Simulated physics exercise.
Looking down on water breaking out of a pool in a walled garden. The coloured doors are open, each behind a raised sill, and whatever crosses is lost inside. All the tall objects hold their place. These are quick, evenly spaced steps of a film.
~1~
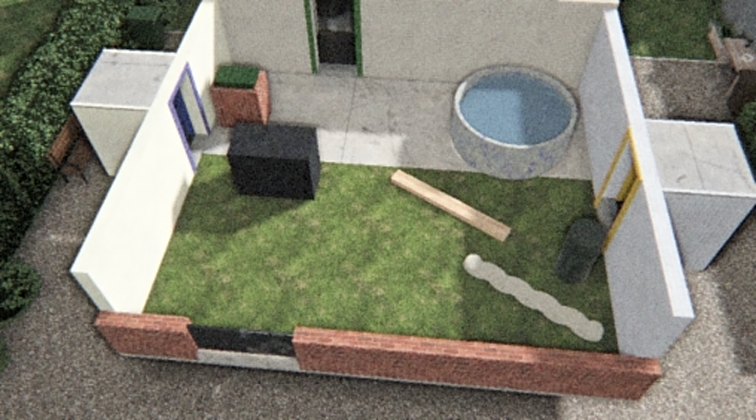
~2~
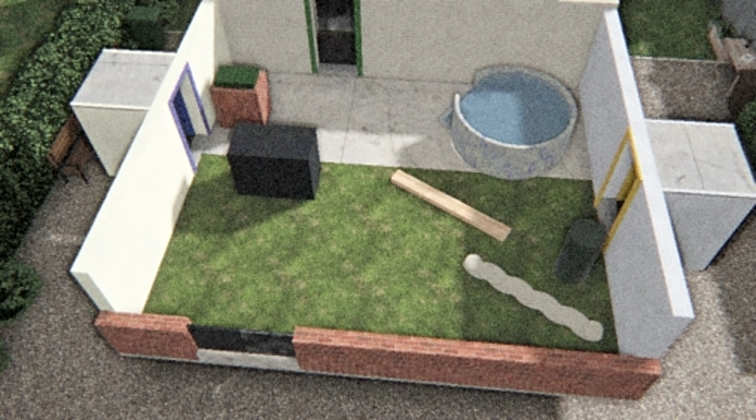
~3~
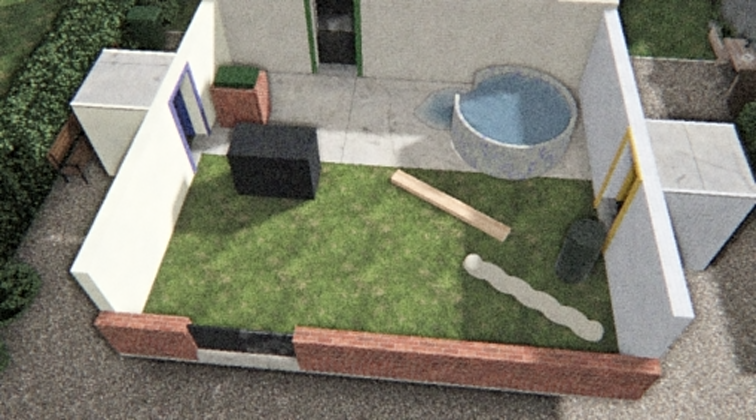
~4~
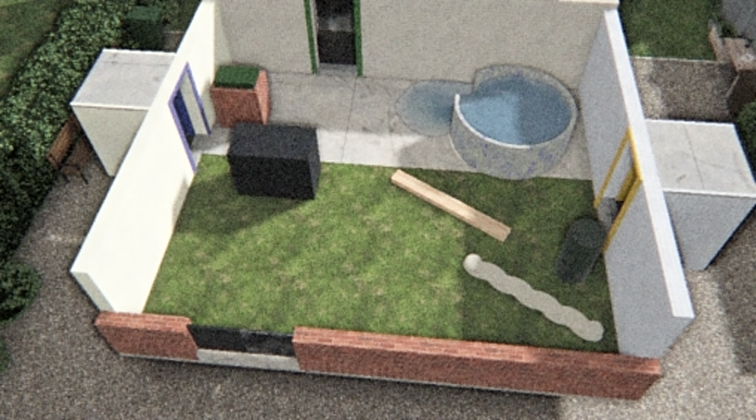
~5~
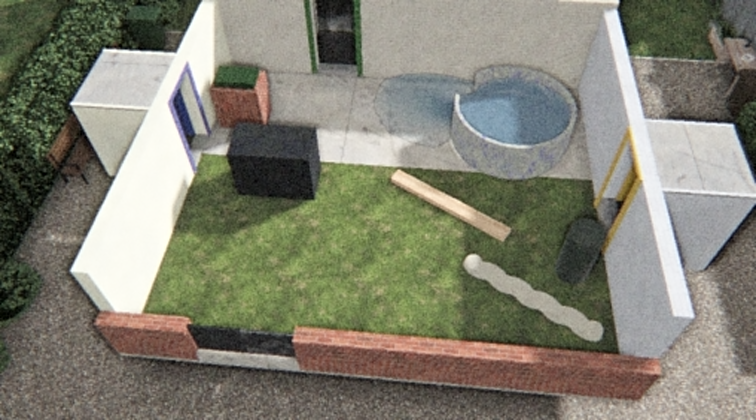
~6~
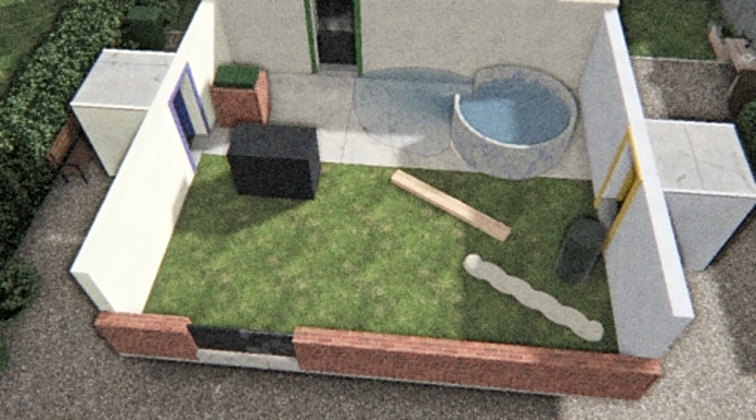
Water pours from a gap in the round pool and spreads left across the patio.
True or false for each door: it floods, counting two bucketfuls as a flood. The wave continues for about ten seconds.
Yellow door - false; green door - true; blue door - true.
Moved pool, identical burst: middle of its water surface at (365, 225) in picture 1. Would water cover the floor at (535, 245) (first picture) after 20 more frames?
Result at that place: Not reached.
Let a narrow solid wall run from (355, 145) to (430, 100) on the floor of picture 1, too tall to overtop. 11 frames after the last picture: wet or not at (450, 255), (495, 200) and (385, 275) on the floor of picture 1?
The first is still bare, the second still bare and the third still bare.
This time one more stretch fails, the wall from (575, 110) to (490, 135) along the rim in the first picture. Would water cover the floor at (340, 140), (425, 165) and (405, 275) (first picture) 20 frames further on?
The three spots, in order, are spared, inundated and inundated.
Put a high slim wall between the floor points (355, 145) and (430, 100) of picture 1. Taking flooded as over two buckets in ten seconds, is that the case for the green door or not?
The green door remains under the limit.
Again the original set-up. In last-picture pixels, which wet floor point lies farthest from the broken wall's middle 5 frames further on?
By then the tip should be at about (242, 70).
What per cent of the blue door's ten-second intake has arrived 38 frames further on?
Near 25 in a hundred.
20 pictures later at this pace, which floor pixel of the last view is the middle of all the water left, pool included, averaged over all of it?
Somewhere near (406, 120).
A moment on, water covers 20 % of the floor; the yellow door not reached, the green door wet at the sill, nothing in, the blue door not reached.
Next, water covers 30 % of the floor; the yellow door not reached, the green door under two buckets in, the blue door not reached.
Then, water covers 35 % of the floor; the yellow door not reached, the green door under two buckets in, the blue door wet at the sill, nothing in.
Later, water covers 55 % of the floor; the yellow door wet at the sill, nothing in, the green door over two buckets in, the blue door over two buckets in.
In the end, water covers 85 % of the floor; the yellow door wet at the sill, nothing in, the green door over two buckets in, the blue door far over two buckets in.
